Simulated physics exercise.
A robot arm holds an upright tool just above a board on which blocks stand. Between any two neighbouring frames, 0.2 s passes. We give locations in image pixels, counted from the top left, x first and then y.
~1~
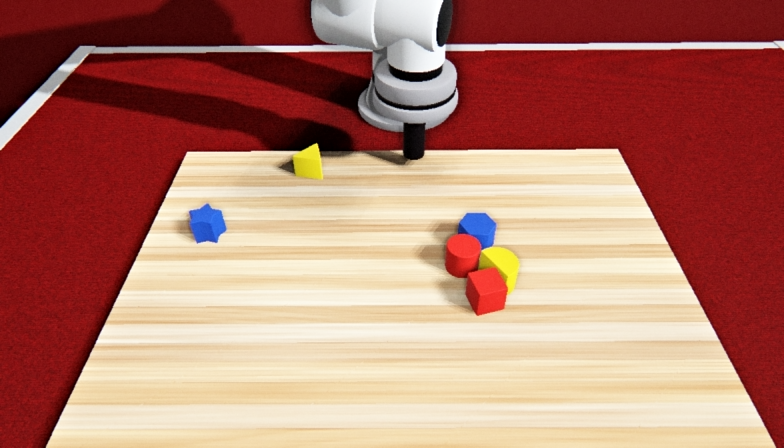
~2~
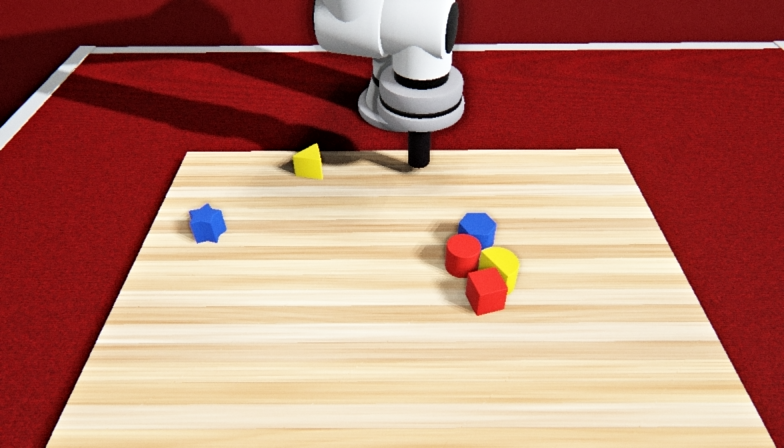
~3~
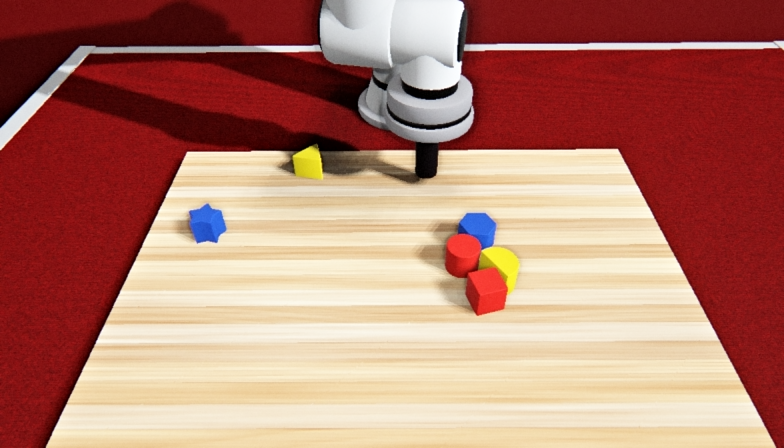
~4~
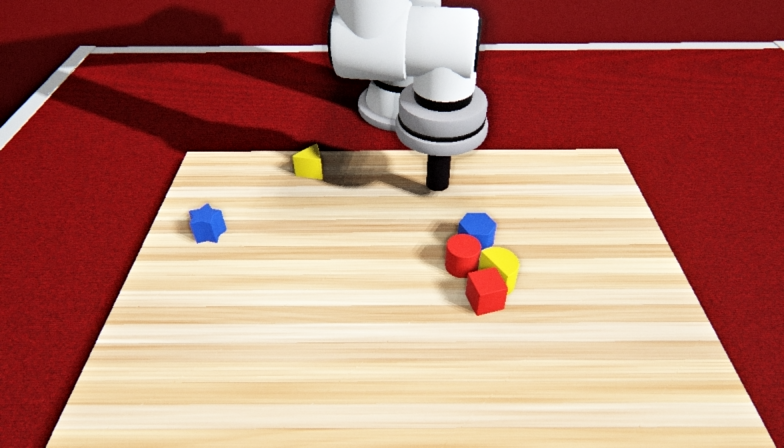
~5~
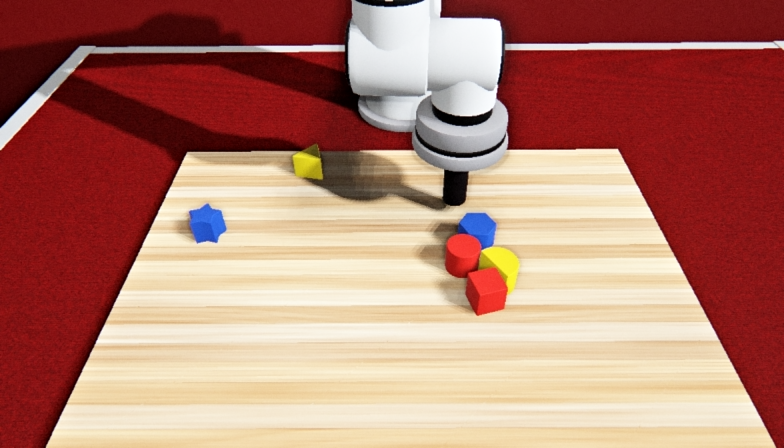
A robot arm moved its black upright tool forward and slightly right over a wooden board, nearing a cluster of red, blue and yellow blocks, while all the blocks stayed still.
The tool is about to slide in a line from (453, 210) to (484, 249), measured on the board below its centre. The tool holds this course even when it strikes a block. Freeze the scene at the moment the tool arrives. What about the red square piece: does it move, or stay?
It sits in its place.
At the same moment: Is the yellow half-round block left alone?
That would be a no.
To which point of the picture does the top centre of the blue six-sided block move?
My prediction: (502, 248).
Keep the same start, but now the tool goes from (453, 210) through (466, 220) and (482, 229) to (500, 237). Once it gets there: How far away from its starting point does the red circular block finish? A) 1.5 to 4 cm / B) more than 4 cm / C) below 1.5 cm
Answer: C.
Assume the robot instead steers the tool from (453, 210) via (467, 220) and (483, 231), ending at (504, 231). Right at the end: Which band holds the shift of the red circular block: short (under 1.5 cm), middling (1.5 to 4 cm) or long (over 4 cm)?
Travel: Within 1.5 cm.
What follows on the original path. Halfway along, tool (470, 218); red circular block (464, 248); blue six-sided block (482, 227).
At the end, tool (485, 238); red circular block (463, 250); blue six-sided block (502, 248), turned 15° anticlockwise; red square piece in place; yellow half-round block (517, 274).
